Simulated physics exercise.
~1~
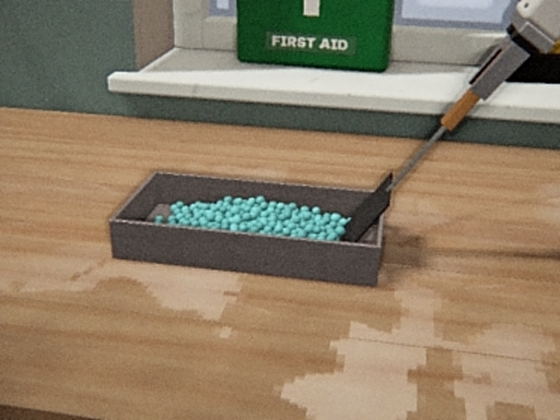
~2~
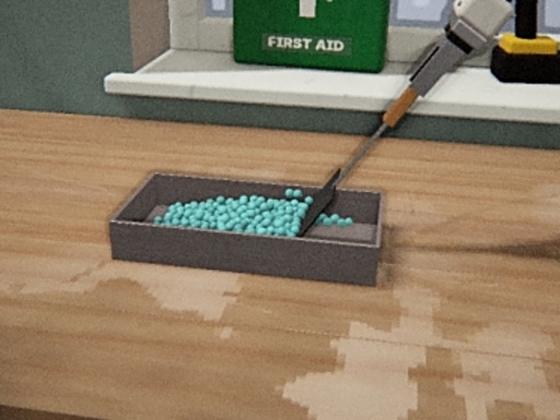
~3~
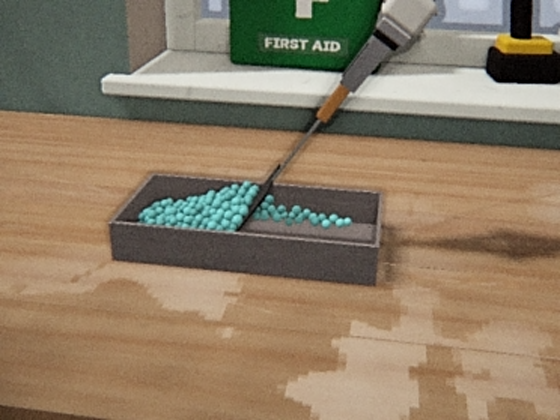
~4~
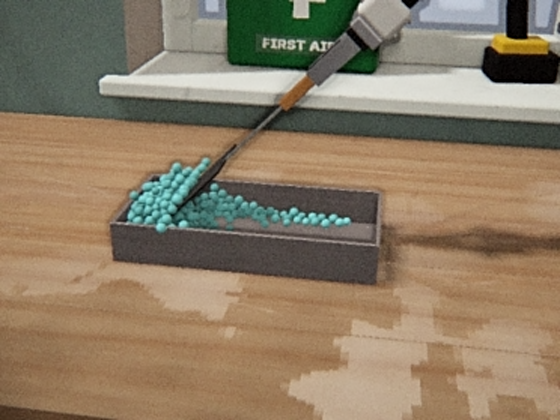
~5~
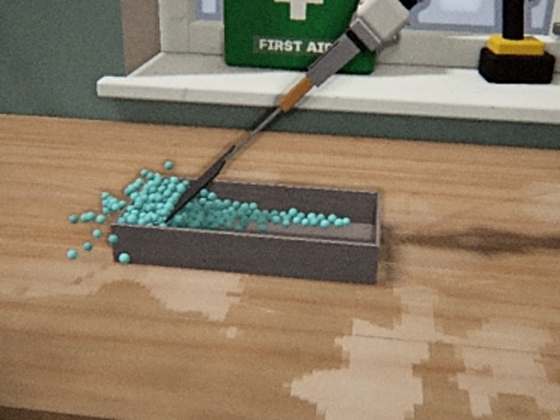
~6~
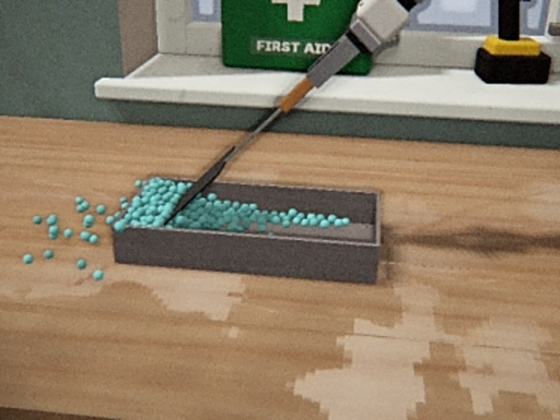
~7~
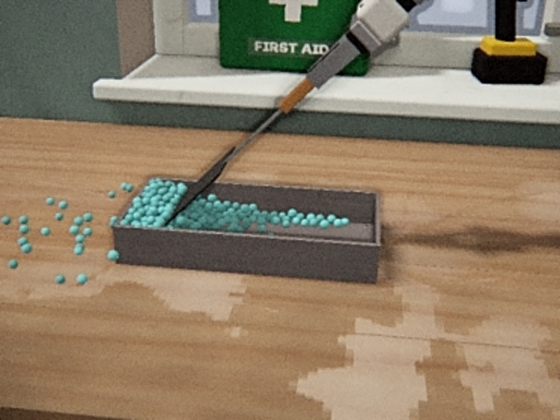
Teal beads being pushed leftward along a grey tin by an arm's dark turner, some spilling over the end onto the wooden table.
